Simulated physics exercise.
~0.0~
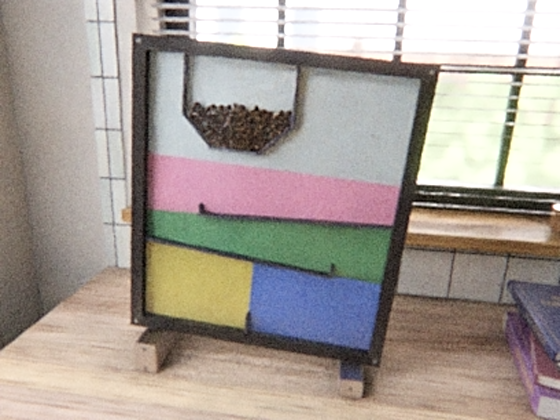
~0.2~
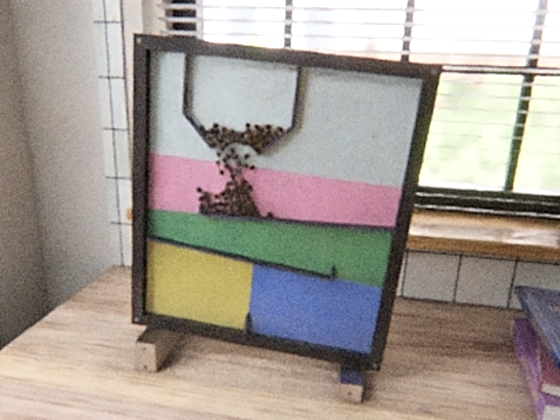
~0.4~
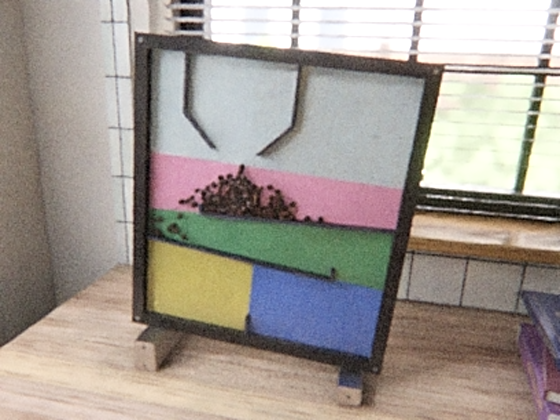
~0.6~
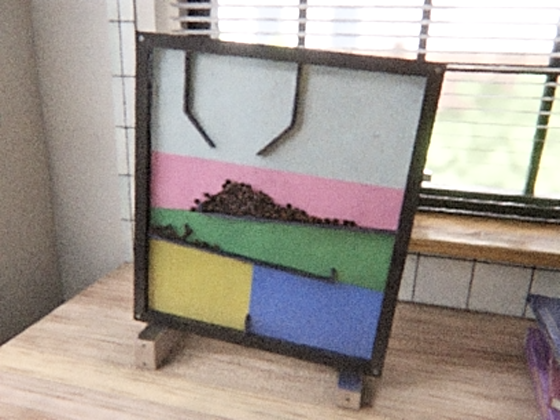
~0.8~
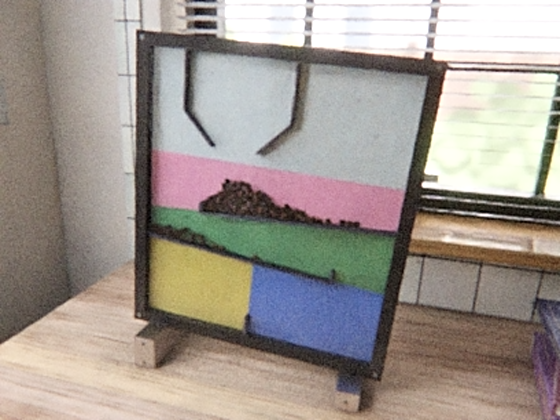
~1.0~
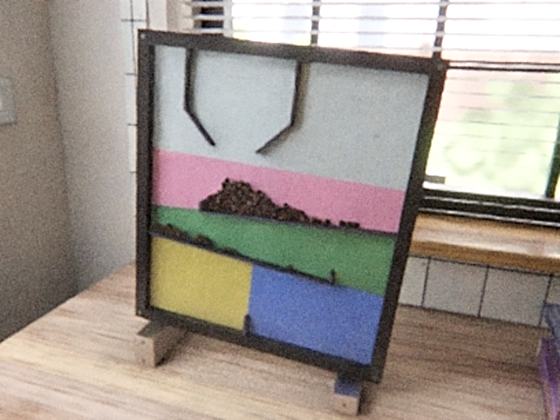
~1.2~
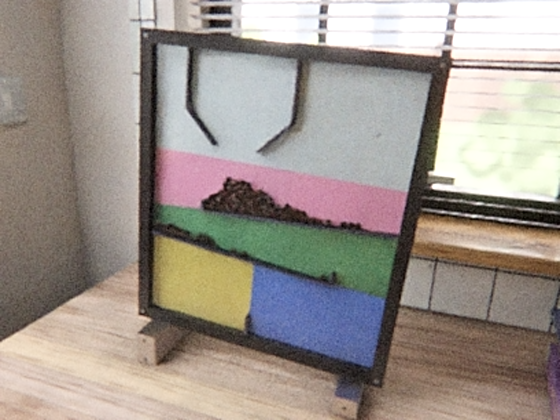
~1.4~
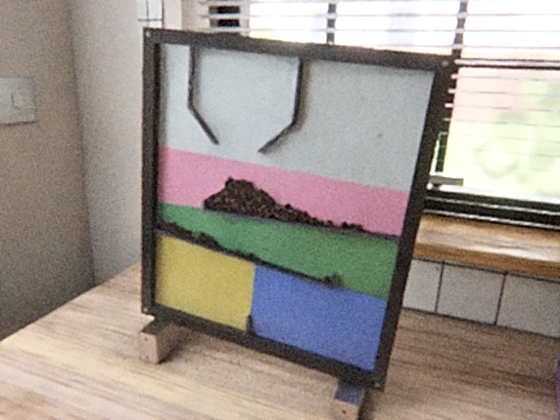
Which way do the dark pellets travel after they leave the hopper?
They move down, falling out of the hopper onto the ledge in the pink section, with some dropping further into the green section.
